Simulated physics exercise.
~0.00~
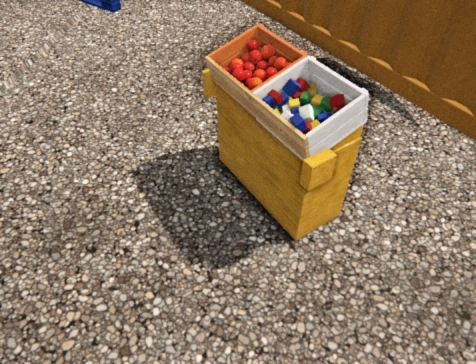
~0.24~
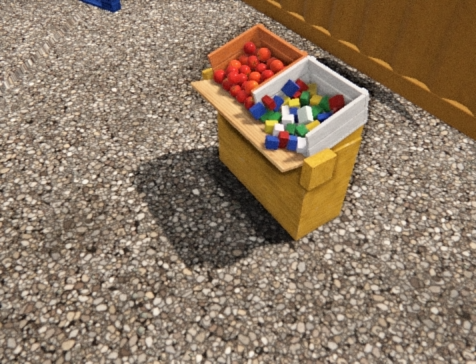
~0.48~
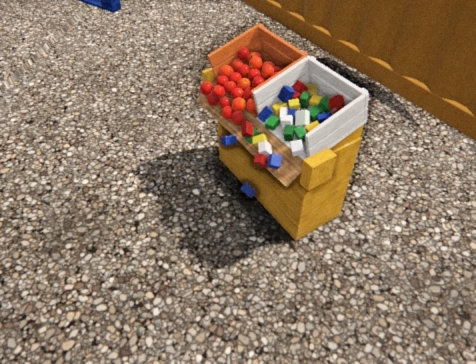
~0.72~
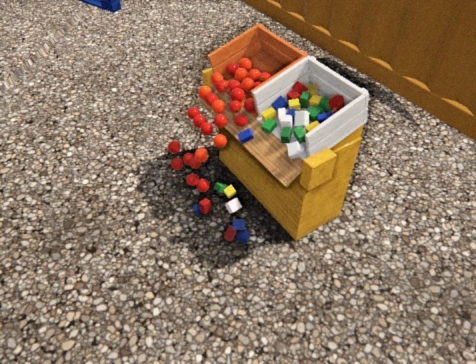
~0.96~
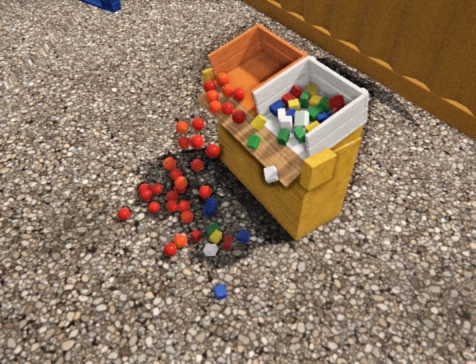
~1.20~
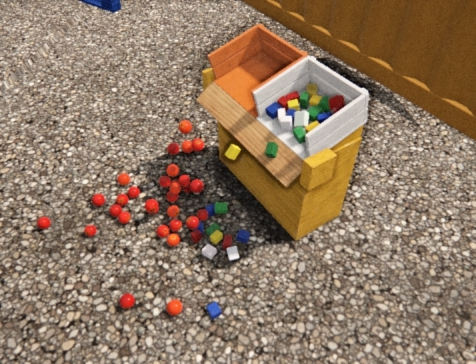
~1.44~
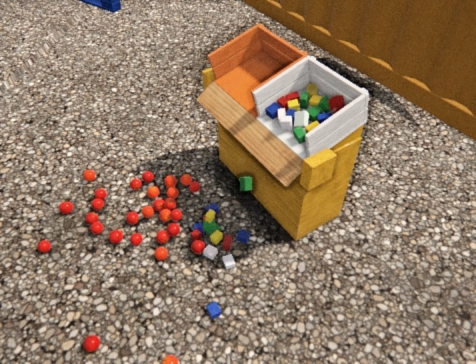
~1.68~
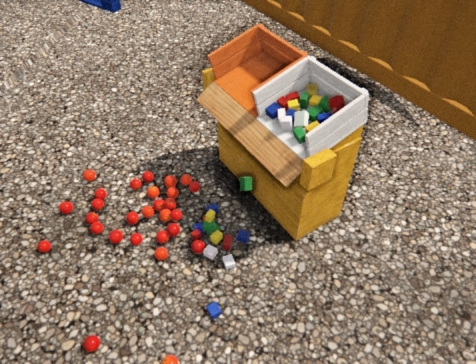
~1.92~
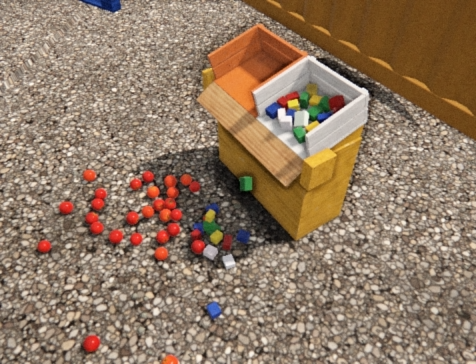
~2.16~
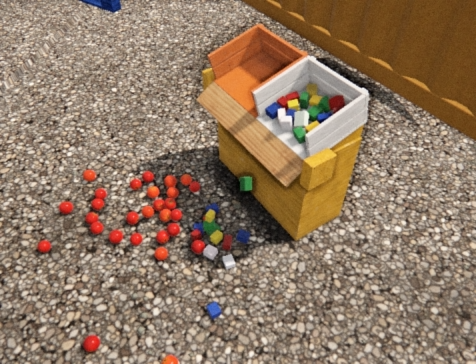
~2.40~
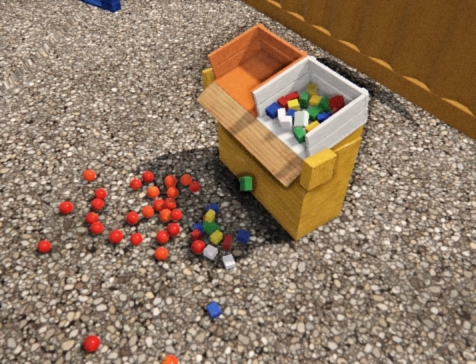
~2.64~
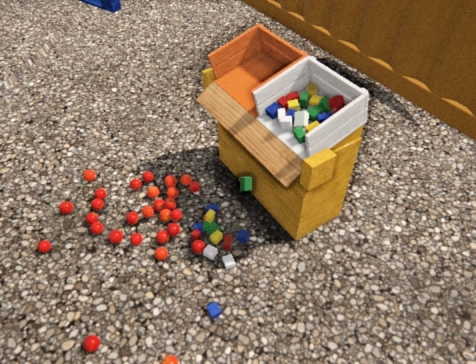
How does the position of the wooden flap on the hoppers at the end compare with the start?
At the start the flap leans up across the front of the two hoppers, holding them closed. By the end it has swung over and lies upside down, sloping down and away from their open fronts.
